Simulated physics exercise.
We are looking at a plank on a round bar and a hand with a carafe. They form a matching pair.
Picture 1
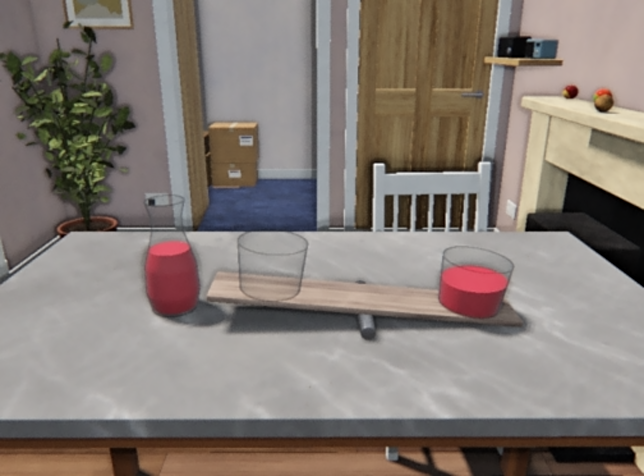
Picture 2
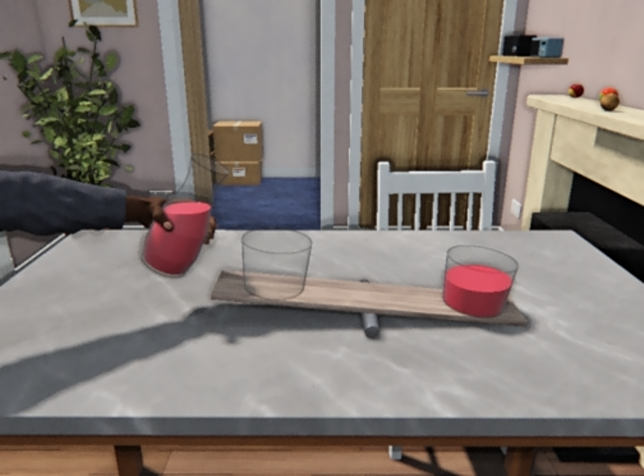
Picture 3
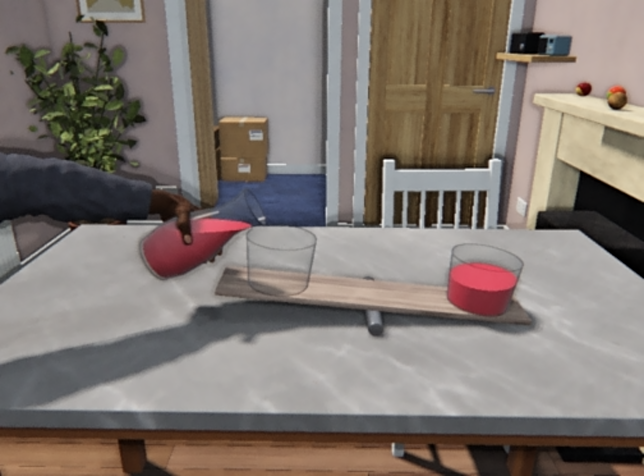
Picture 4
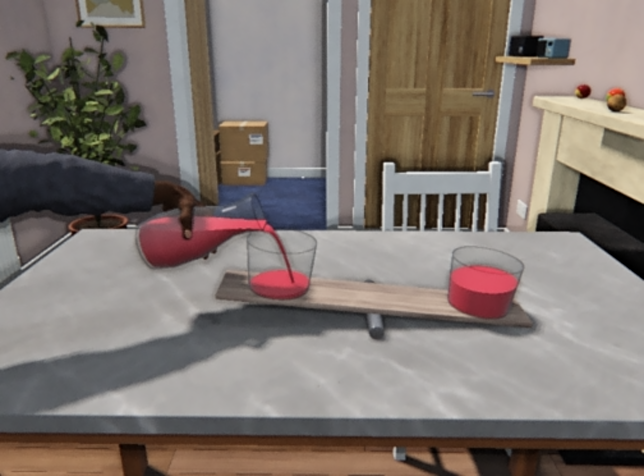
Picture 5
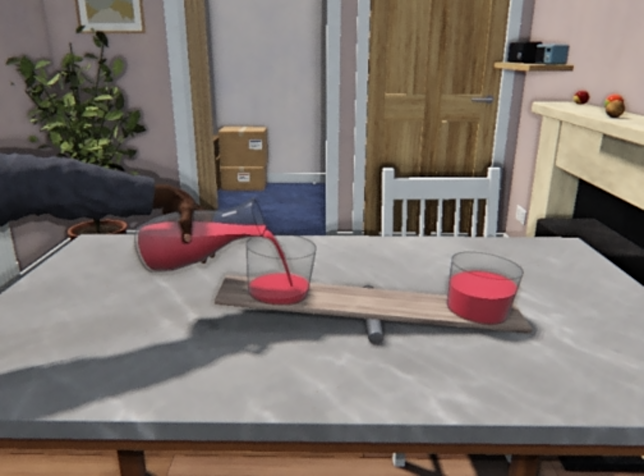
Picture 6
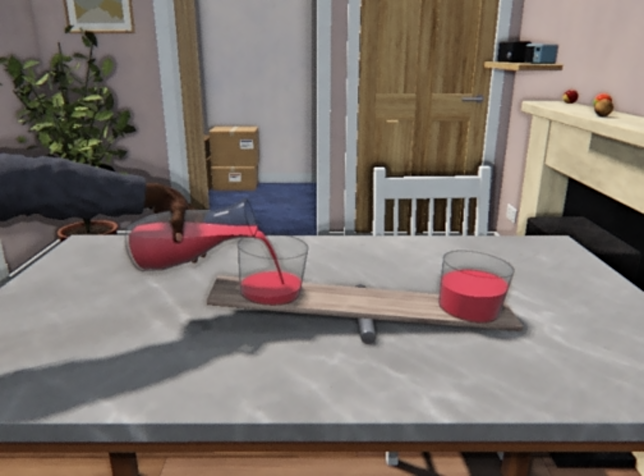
On a grey marble table in a pink-walled room, a wooden plank rests tilted on a round bar, an empty clear tub raised at left and one of red drink lower at right. A hand lifts a carafe from the left, tips it and pours a thin red stream into the empty tub, leaving a shallow layer.
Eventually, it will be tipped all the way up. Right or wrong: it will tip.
Right.
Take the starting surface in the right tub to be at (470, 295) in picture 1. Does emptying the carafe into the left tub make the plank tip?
I think it swaps its tilt.
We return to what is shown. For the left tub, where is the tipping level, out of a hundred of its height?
Near 60 in a hundred.
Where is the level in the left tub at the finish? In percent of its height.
75%, roughly.
A moment on, the left tub is about half full; the plank leans as before.
Further on, the left tub is about two thirds full; the plank has swung over, and that end is down.
When it is over, the left tub is about three quarters full; the plank has swung over, and that end is down.
